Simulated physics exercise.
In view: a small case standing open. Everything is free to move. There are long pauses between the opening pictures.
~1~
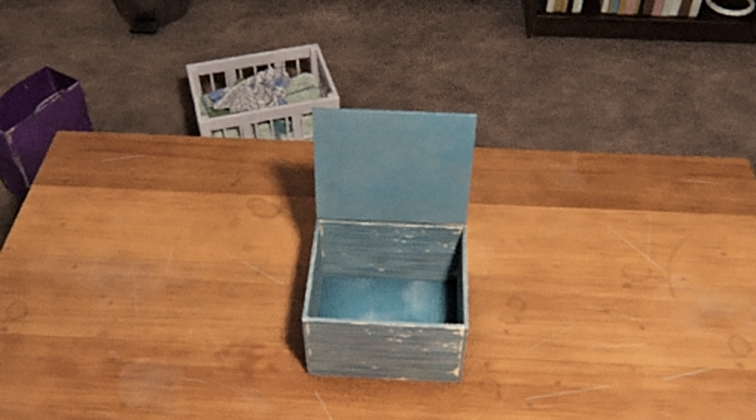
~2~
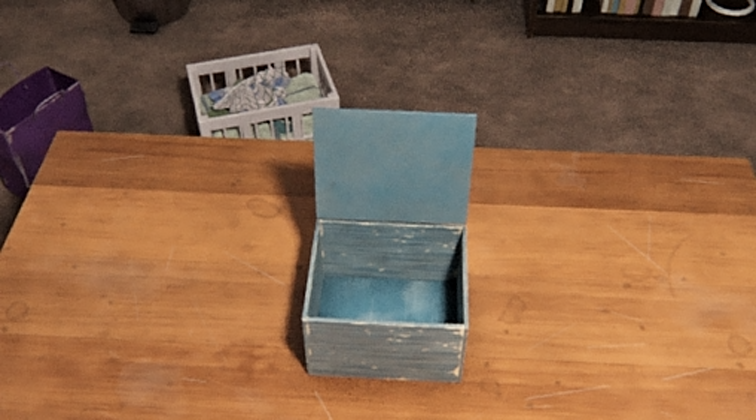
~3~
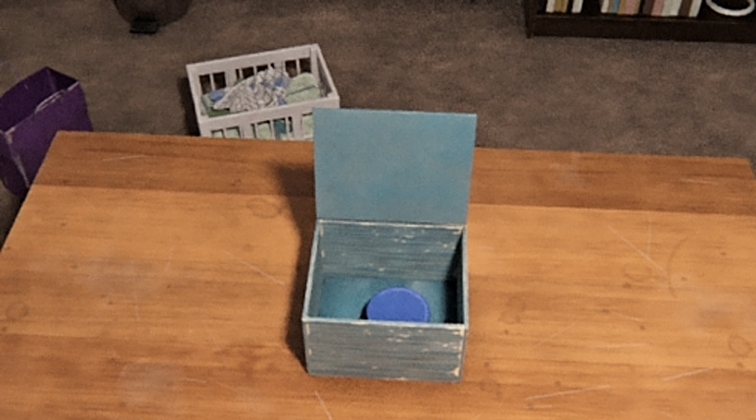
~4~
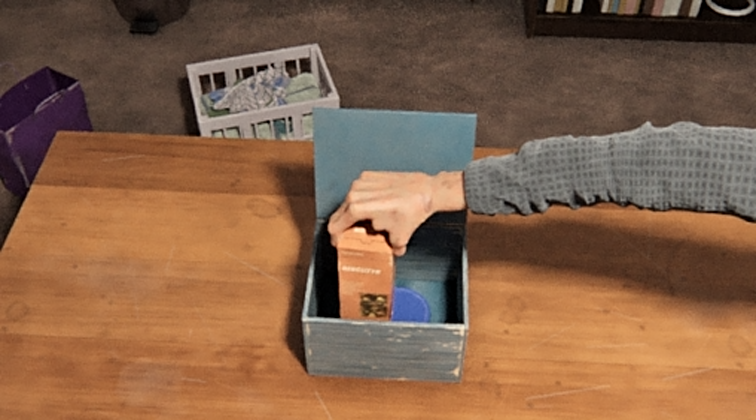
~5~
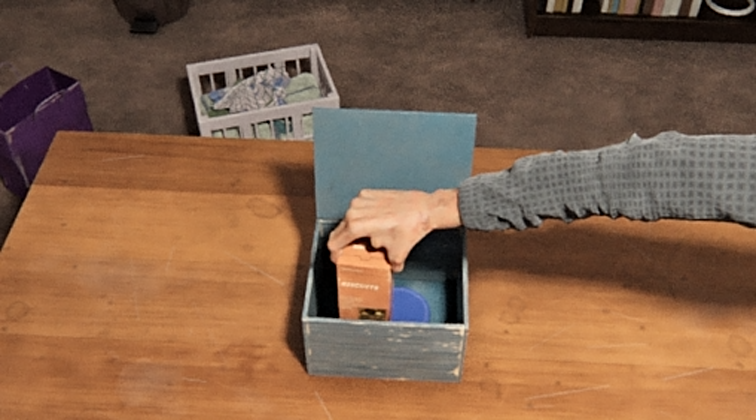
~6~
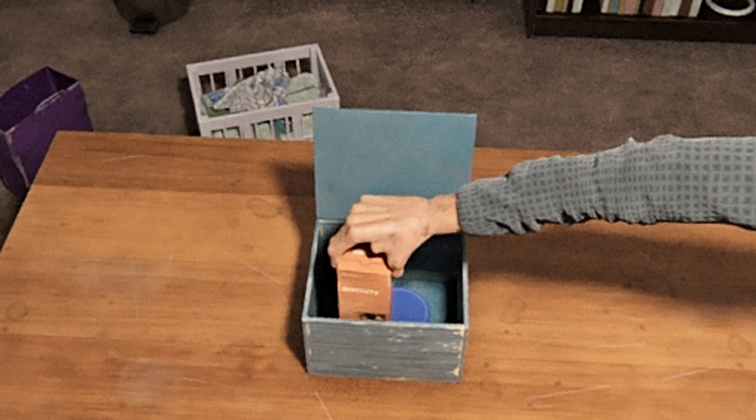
A wooden table in a carpeted room is seen from above and in front by a camera that stays still. An open blue box with worn edges stands near its centre, with a pale basket and a purple bin on the floor behind to the left. The box is empty at first, then a round blue object sits inside, and a grey-sleeved arm from the right lowers an orange carton in beside it, still gripping it.
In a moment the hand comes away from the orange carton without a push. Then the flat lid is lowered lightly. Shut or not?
The lid stays ajar.
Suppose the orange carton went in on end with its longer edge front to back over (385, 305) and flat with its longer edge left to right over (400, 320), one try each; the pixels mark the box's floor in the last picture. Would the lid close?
In the first case it stays ajar; in the second case it closes.
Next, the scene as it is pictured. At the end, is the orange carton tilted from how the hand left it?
It tips.
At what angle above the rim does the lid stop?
About 30°.
Then, 1.40 s past the last view, lid 75° above the rim; orange carton rocked 30° from its first pose near (344, 307).
Then, 1.80 s past the last view, lid 28° above the rim; orange carton rocked 30° from its first pose near (344, 307).
Finally, lid 28° above the rim; left askew, orange carton; blue tub still in place. Final places as the last picture's camera would see them, orange carton near (344, 307).
